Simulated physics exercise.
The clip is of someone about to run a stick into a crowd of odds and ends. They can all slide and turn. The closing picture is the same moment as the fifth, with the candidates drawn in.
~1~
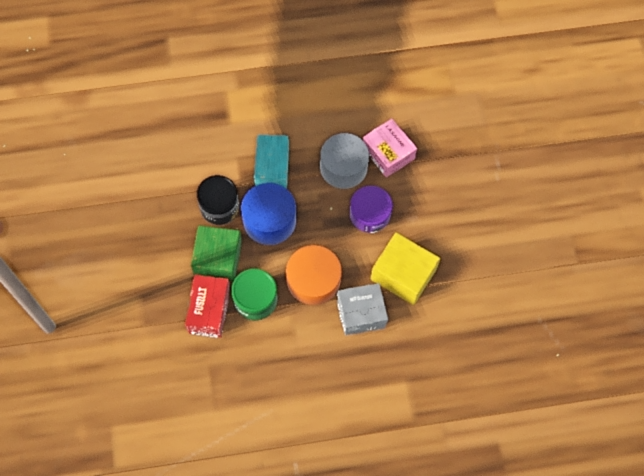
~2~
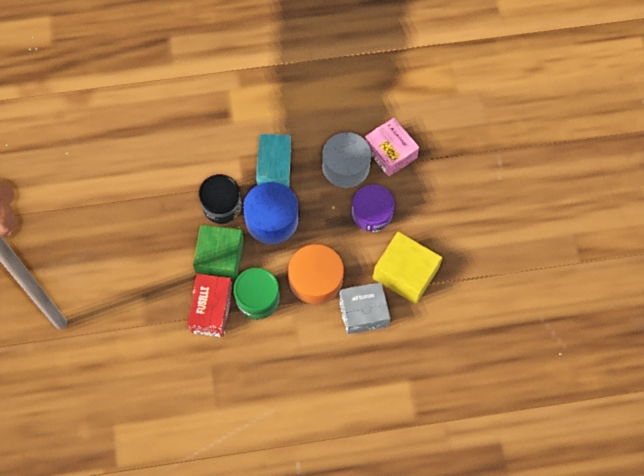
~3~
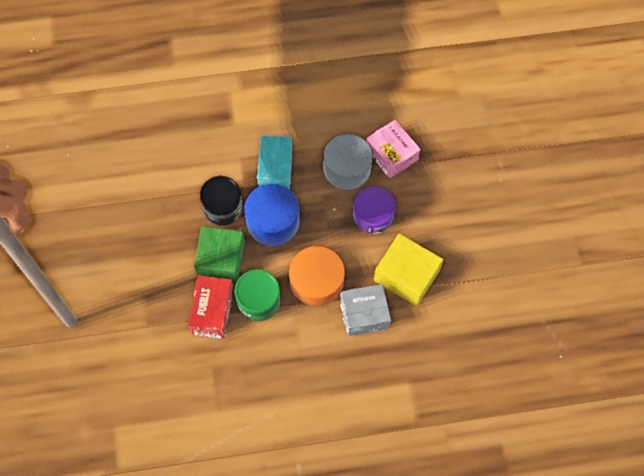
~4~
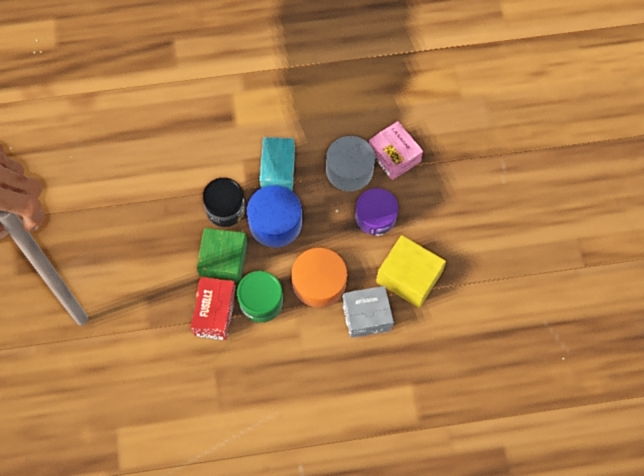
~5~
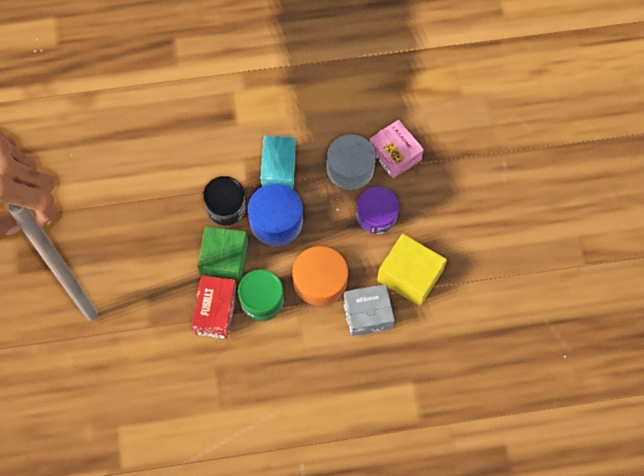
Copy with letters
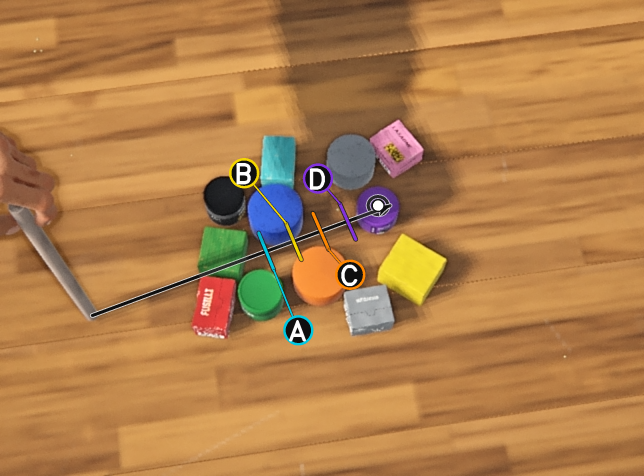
A crowd of small coloured blocks, pots and packets sits on a wooden plank surface, seen from above. Turquoise, blue and black pieces stand at upper left, grey, pink and purple at upper right, green and red at lower left, and orange, grey and yellow toward lower right. From the left edge, a hand slides a grey stick rightward while the view drifts very slightly, the pieces staying in place.
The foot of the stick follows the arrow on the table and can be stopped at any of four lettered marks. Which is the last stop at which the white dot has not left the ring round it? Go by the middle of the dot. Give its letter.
Mark D.
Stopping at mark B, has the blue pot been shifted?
Yes.
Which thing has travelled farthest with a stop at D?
The green block.
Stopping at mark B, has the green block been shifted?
By then, yes.
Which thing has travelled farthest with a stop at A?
The green block.
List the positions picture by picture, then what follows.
In the first frame, turquoise block (272, 164); blue pot (269, 214); purple jar (371, 210).
In the second frame, purple jar (373, 209); pink packet (392, 147).
In the third frame, green block (220, 254); grey packet (365, 310).
In the fourth frame, green jar (261, 298); grey pot (350, 163).
In the fifth frame, orange tin (320, 276); yellow block (411, 270); red packet (215, 307).
On the copy, A at (267, 252); B at (294, 241); C at (321, 231); D at (348, 221); the arrow from (92, 316) to (390, 206); the white dot at (378, 206).
On D. First, foot of the stick (186, 281).
Then, foot of the stick (277, 248); green block (286, 219); blue pot (310, 179).
Finally, foot of the stick (348, 222); green block (310, 203); blue pot (311, 156); the dot is still in its ring.
By contrast, A keeps the dot in but is short; B keeps the dot in but is short; C keeps the dot in but is short.
